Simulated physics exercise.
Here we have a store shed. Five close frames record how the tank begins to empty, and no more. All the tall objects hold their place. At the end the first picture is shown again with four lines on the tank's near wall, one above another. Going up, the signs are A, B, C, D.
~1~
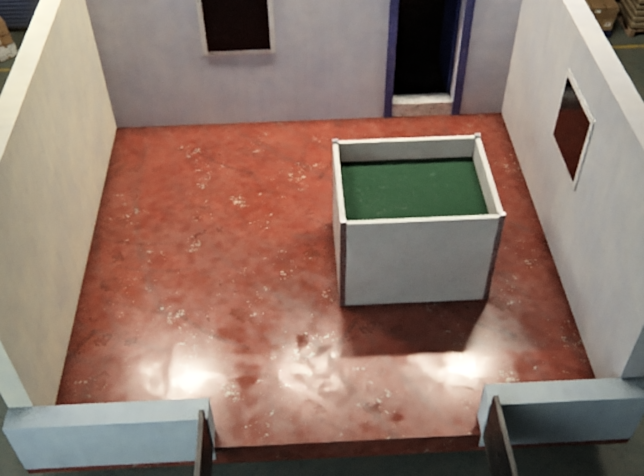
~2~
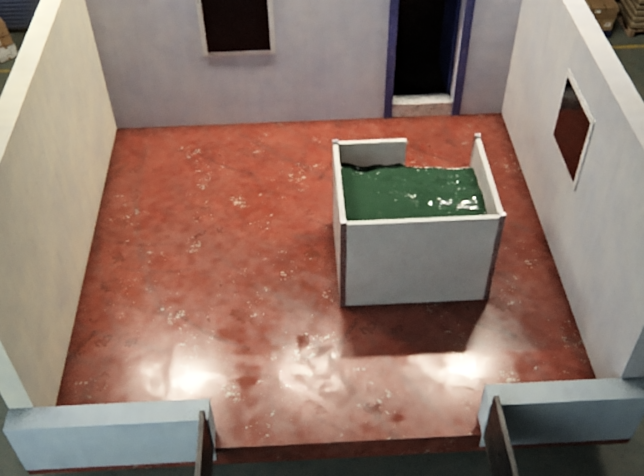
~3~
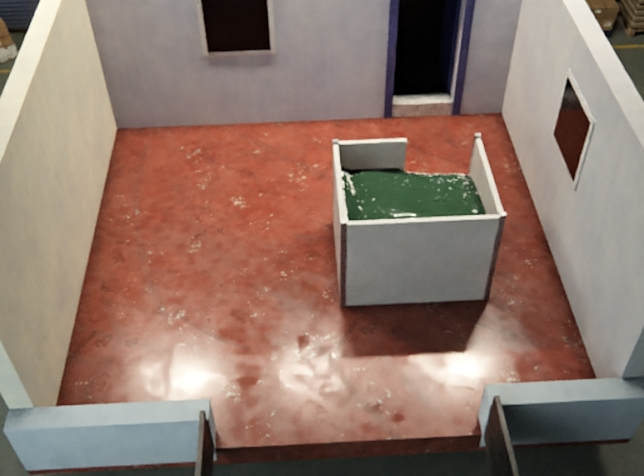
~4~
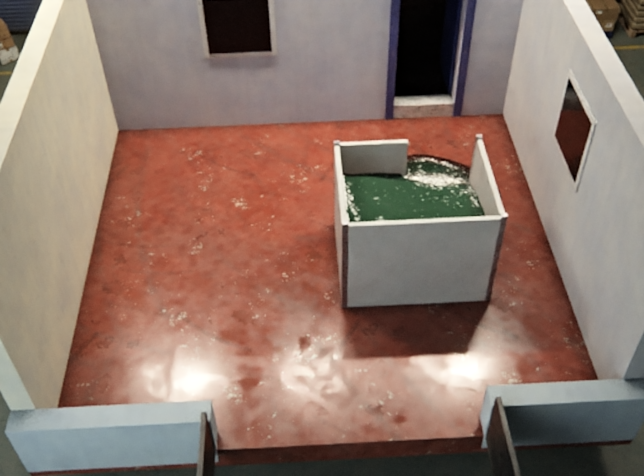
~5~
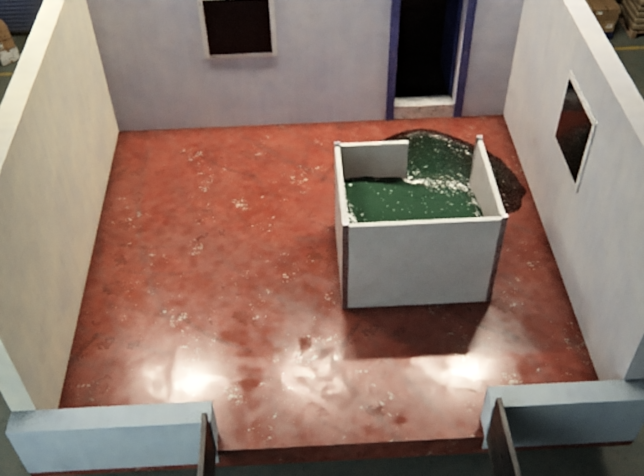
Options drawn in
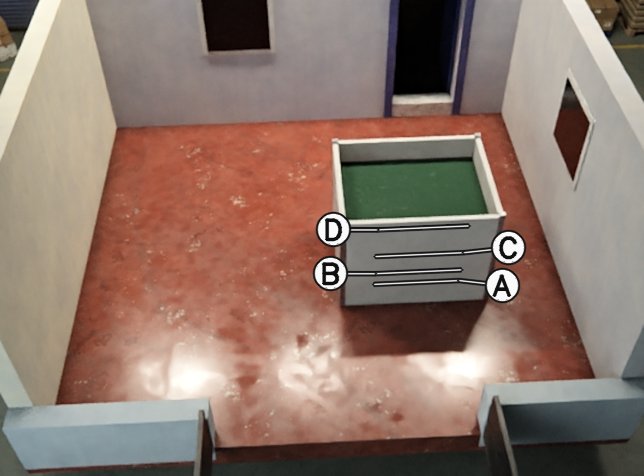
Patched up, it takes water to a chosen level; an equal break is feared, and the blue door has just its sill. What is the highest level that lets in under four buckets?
That is level B.
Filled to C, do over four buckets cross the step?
Yes.
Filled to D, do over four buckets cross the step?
Yes.
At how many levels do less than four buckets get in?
Two of them.
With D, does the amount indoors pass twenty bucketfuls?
Yes, clearly.
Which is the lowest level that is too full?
C it is.
On the marked copy, A at (416, 282); B at (417, 271); C at (419, 254); D at (422, 227); from the bottom up A, B, C, D.
For level A, nothing gets over.
For level B, a splash gets over, under a bucket.
For level C, about 9 bucketfuls get in.
For level D, dozens of bucketfuls pour in.
